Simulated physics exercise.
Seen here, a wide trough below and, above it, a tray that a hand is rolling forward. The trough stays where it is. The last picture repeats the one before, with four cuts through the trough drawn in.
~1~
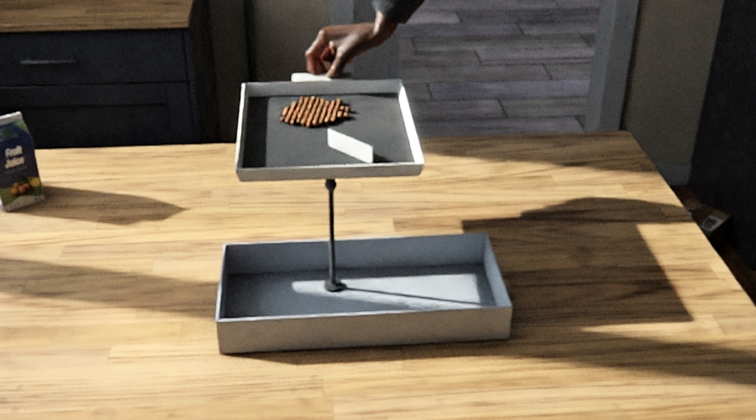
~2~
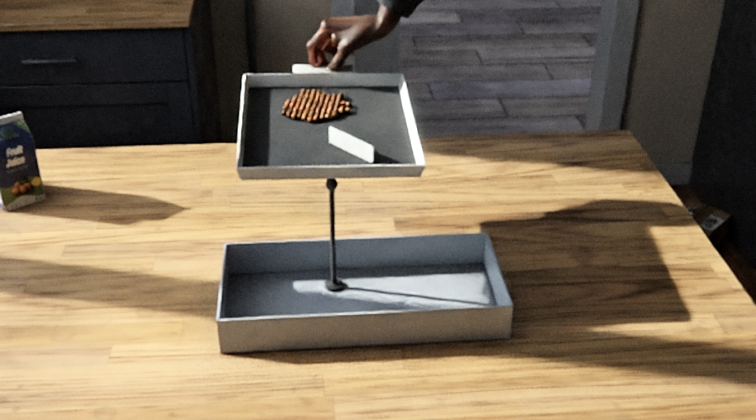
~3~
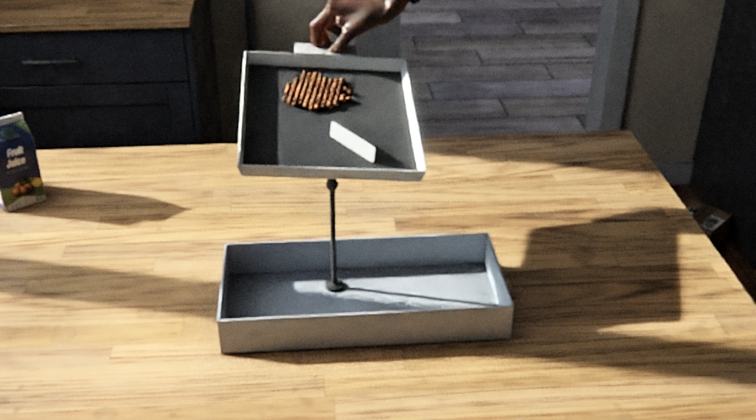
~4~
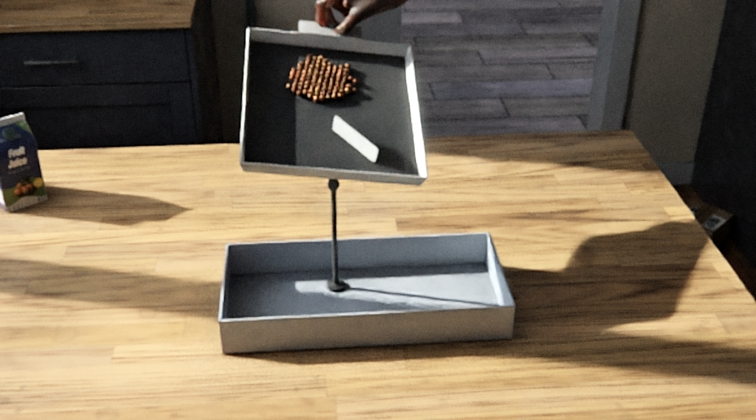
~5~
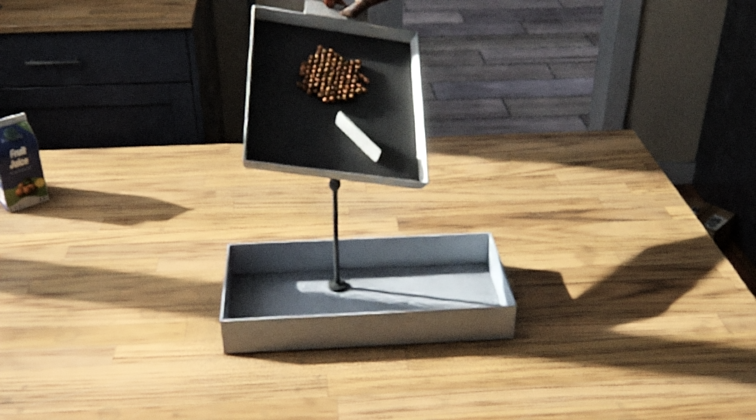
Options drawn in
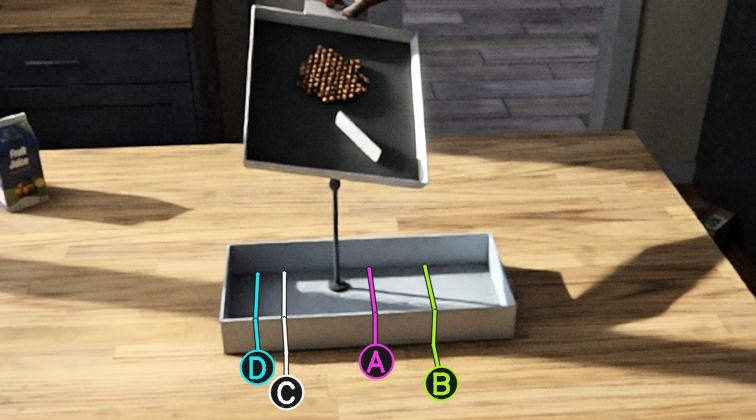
The clip opens on a hand holding the far edge of a tray with a cluster of small brown pieces and a white fin, above a wide trough on a wooden table. The hand raises that edge steadily, steepening the tray toward the viewer, while its near right corner dips below the left.
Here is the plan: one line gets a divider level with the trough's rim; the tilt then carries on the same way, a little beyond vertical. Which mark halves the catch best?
B beats the others.
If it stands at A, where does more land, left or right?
More lands on the right.
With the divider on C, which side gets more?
More lands on the right.
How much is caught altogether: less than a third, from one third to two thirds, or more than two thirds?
It is more than two thirds.
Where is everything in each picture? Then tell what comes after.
Corners of the pouring end at (239, 168) and (420, 161), level; middle of the load at (315, 111), cereal balls, in the first frame.
Corners of the pouring end at (240, 166) and (421, 163), barely tipped; fin from (330, 127) to (374, 147), in the second frame.
Corners of the pouring end at (242, 163) and (422, 169), a little tipped; front corners of the trough at (218, 320) and (513, 306), in the third frame.
Corners of the pouring end at (244, 160) and (424, 175), clearly tipped; far corners at (251, 30) and (408, 46), in the fourth frame.
Corners of the pouring end at (247, 158) and (425, 180), clearly tipped; the right corner sinks clearly lower, in the fifth frame.
On the marked copy, line A crosses the front rim at (375, 313); line B crosses the front rim at (434, 310); line C crosses the front rim at (284, 317); line D crosses the front rim at (255, 319).
With A, of what is caught, a stray few on the left of the divider, nearly all on the right.
With B, of what is caught, about half on the left of the divider, about half on the right.
With C, of what is caught, none on the left of the divider, all on the right.
With D, of what is caught, none on the left of the divider, all on the right.
